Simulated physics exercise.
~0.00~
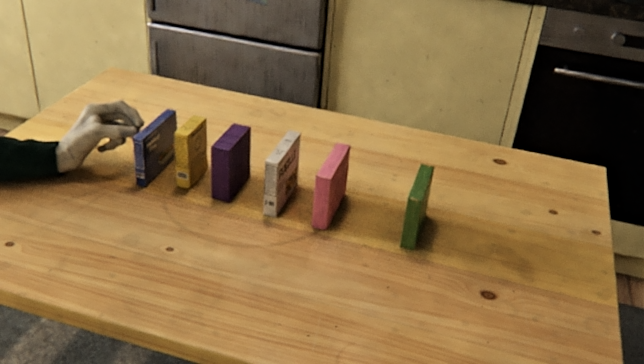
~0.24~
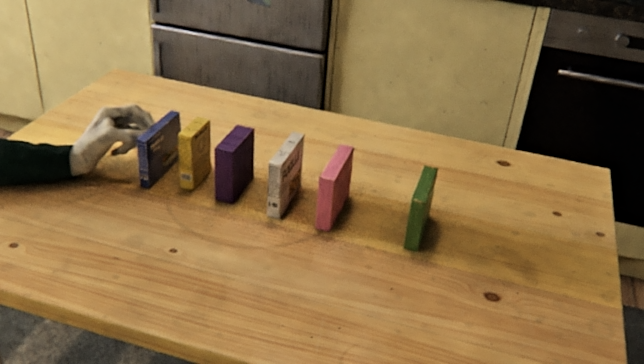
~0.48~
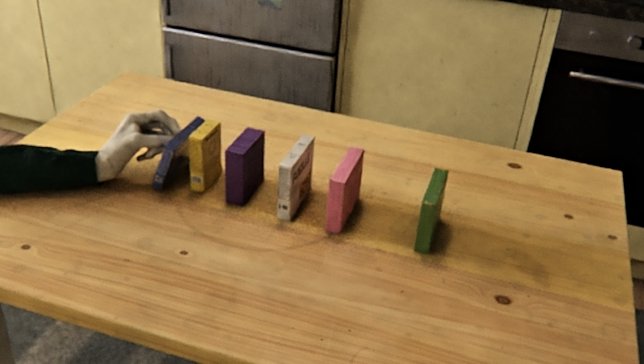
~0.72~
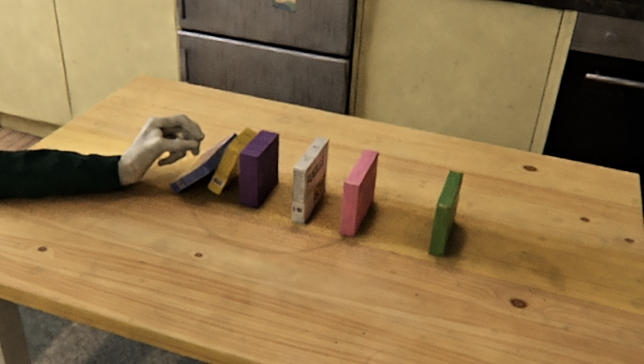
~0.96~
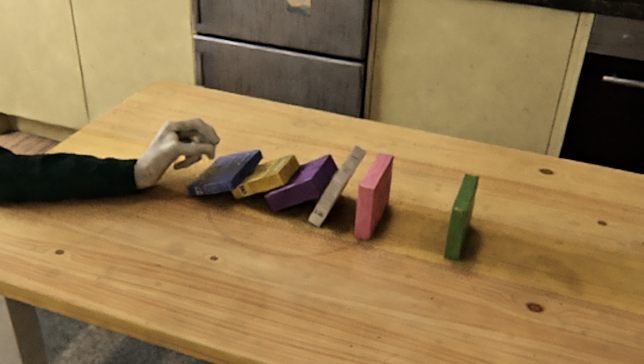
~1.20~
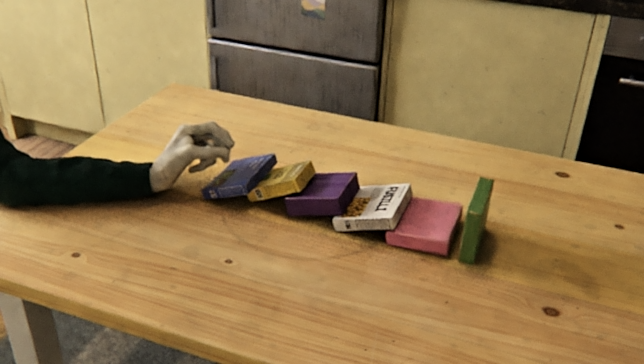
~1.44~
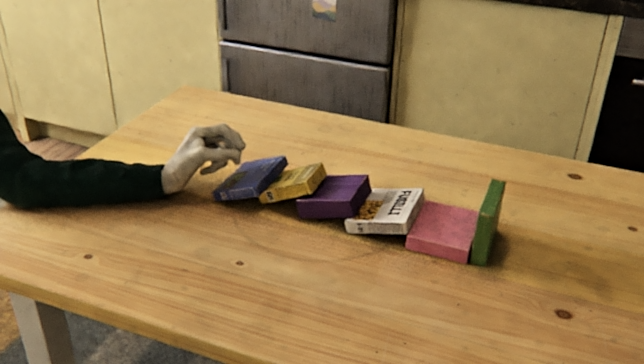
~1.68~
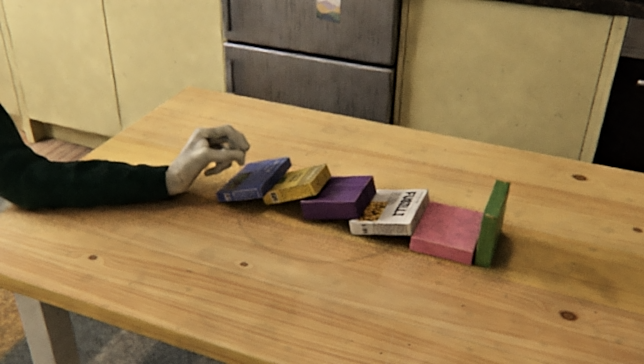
In the video, a hand tips the blue packet at the left of a row on a wooden table, and it topples rightward into the yellow packet, then the purple board, white packet and pink board fall in turn, the last resting against the green block, which stays upright.
